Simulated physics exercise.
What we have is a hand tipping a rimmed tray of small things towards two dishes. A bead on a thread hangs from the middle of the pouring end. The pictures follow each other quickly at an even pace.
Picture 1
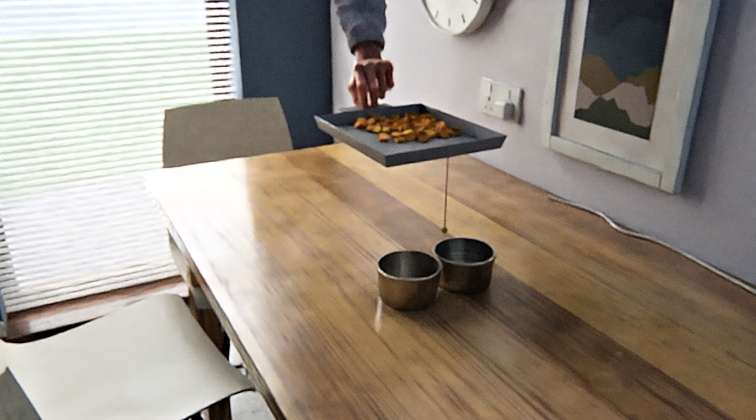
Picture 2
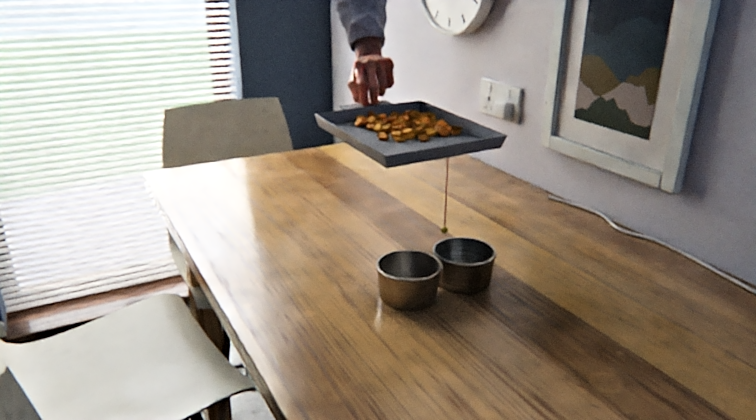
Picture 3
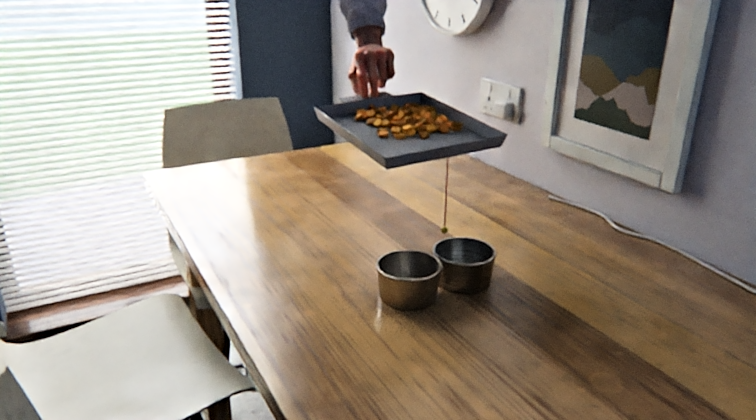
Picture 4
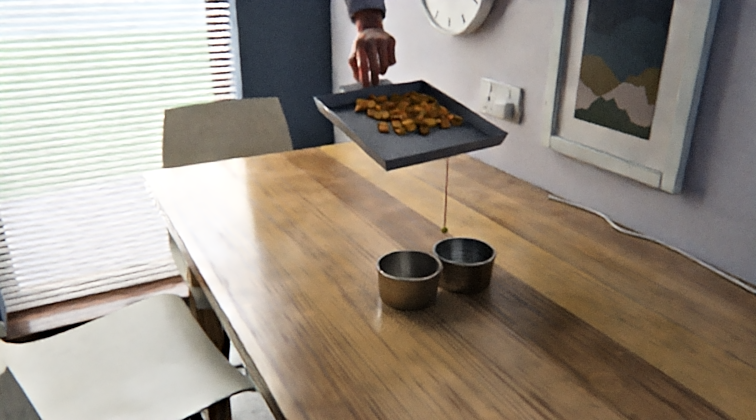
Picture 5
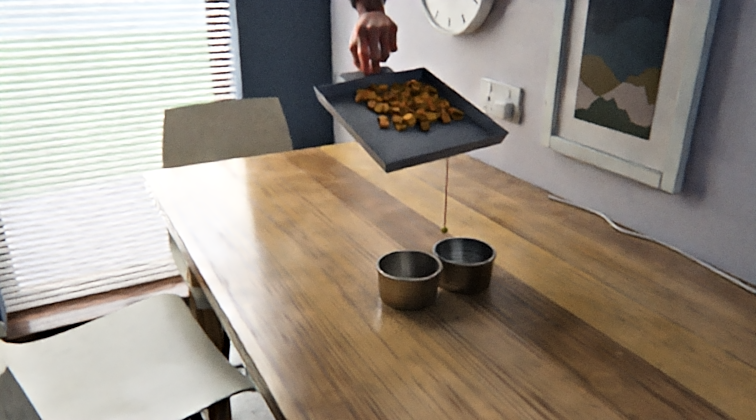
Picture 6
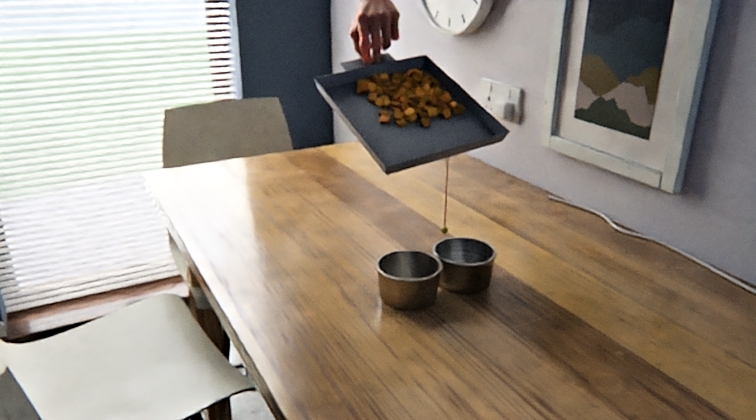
The footage shows a hand holding a dark rimmed tray of small brown pieces above a wooden table with two metal dishes, then steadily tilting it forward with its left front corner lowest while the thread beneath hangs nearly still.
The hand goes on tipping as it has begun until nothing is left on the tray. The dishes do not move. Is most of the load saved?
Together they catch the larger part.
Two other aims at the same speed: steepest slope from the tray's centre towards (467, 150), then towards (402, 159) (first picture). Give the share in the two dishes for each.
First some 10, then 40 per cent.
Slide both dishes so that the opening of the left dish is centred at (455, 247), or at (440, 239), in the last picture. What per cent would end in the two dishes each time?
In turn 20 and 10 in a hundred.
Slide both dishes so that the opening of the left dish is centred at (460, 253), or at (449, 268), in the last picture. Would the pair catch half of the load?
First below a half, then the smaller part.
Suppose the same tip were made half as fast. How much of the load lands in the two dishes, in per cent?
Roughly 80 in a hundred.
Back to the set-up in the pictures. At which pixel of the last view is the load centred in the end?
At about (408, 290).
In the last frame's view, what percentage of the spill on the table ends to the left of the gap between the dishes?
It comes to 80 per cent or so.
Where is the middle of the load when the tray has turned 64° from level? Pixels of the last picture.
Roughly at (419, 159).
Shortly afterwards, tray tipped steeply; the bulk on the tray; a little in the air.
Next, tray tipped past a quarter turn; near a third on the tray; near a quarter in the left dish; only a few in the right dish; near a quarter outside both; a little in the air.
Some moments later, tray tipped past a quarter turn; near half in the left dish; a little in the right dish; near a third outside both.
In the end, tray tipped past a quarter turn; near half in the left dish; a little in the right dish; near a third outside both.
